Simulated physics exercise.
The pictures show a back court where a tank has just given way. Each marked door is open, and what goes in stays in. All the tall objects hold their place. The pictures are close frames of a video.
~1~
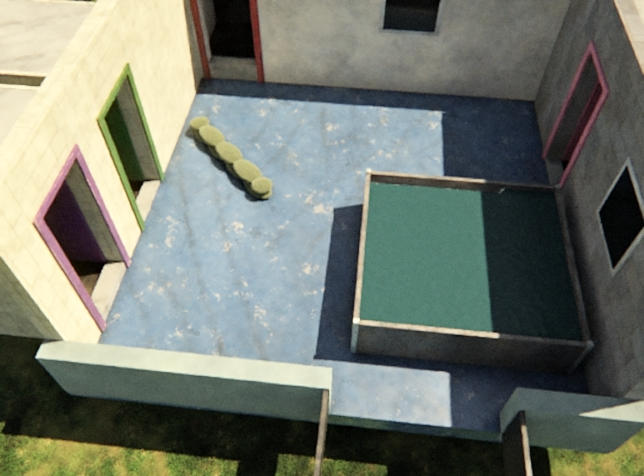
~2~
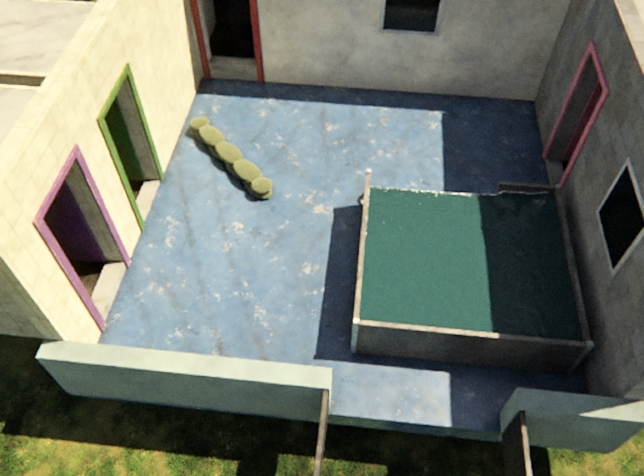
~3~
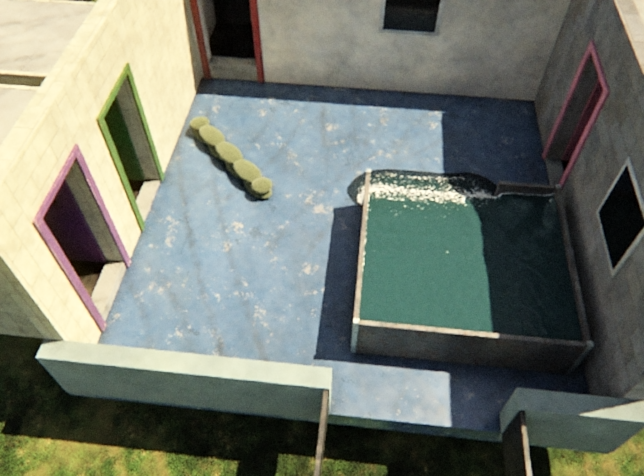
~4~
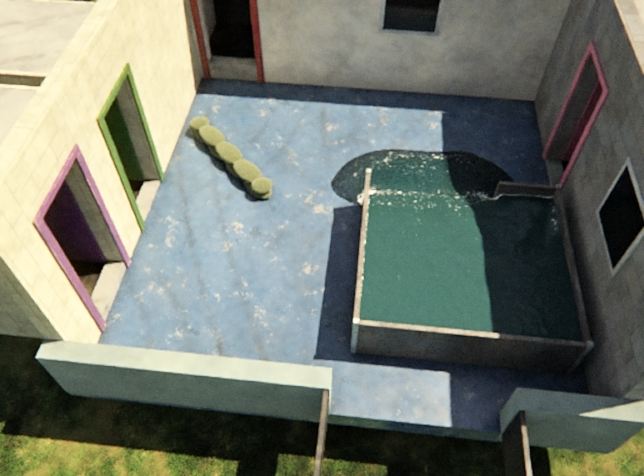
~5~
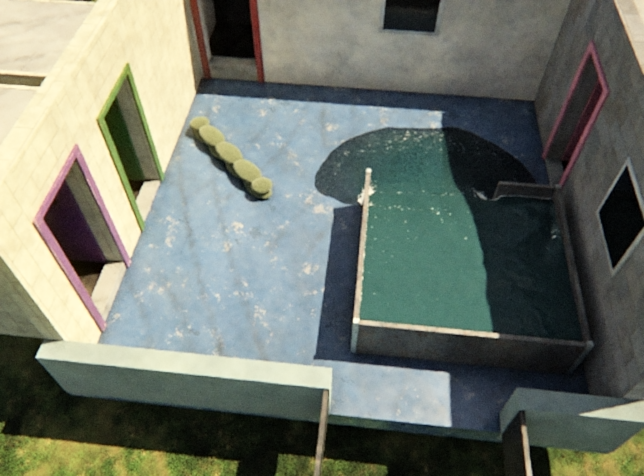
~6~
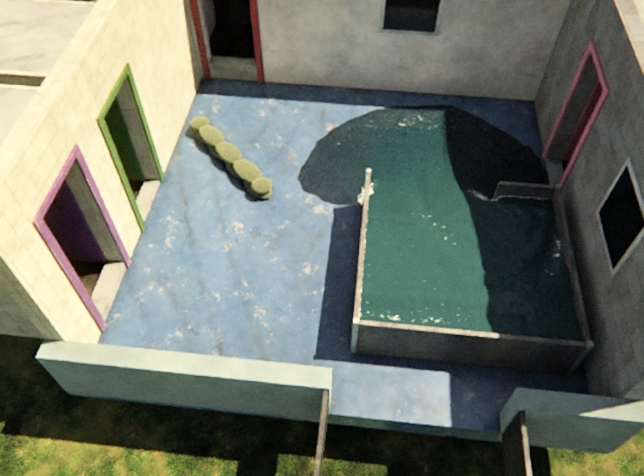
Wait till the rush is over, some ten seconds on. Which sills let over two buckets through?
The red door stays under that; the pink door takes more than that; the purple door stays under that; the green door stays under that.
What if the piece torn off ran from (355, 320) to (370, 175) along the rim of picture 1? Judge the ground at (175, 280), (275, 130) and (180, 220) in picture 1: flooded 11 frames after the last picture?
One after the other: Covered, flooded, under water.
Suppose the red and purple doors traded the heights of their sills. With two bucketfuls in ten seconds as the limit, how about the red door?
The red one takes more.
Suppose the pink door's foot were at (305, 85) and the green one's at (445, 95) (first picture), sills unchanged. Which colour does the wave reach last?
I say the purple door.
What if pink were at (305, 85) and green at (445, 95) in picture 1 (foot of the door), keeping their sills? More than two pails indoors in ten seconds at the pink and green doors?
One by one: Pink lets more in; green lets more in.
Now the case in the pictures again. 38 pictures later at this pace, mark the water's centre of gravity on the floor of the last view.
Roughly at (372, 183).
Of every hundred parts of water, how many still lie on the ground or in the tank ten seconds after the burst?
Near 92 in a hundred.
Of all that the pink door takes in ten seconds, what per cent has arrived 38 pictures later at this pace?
Roughly 30 per cent.
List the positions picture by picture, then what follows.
The open tank at (465, 252) is whole and still, in the first picture.
Water pours out on the open tank's far side and has run to a hidden place, in the second picture.
The front is at a hidden place, out from the gap on the open tank's far side, in the third picture.
The front is at (498, 172), out from the gap on the open tank's far side, in the fourth picture.
Water pours out on the open tank's far side and has run to (458, 132), in the fifth picture.
Water pours out on the open tank's far side and has run to (447, 109), in the sixth picture.
A moment on, water covers 35 % of the floor; the red door not reached, the pink door wet at the sill, nothing in, the purple door not reached, the green door not reached.
Next, water covers 40 % of the floor; the red door wet at the sill, nothing in, the pink door wet at the sill, nothing in, the purple door not reached, the green door not reached.
Then, water covers 55 % of the floor; the red door under two buckets in, the pink door under two buckets in, the purple door not reached, the green door wet at the sill, nothing in.
Later, water covers 90 % of the floor; the red door under two buckets in, the pink door over two buckets in, the purple door wet at the sill, nothing in, the green door wet at the sill, nothing in.
In the end, water covers 95 % of the floor; the red door under two buckets in, the pink door far over two buckets in, the purple door wet at the sill, nothing in, the green door wet at the sill, nothing in.
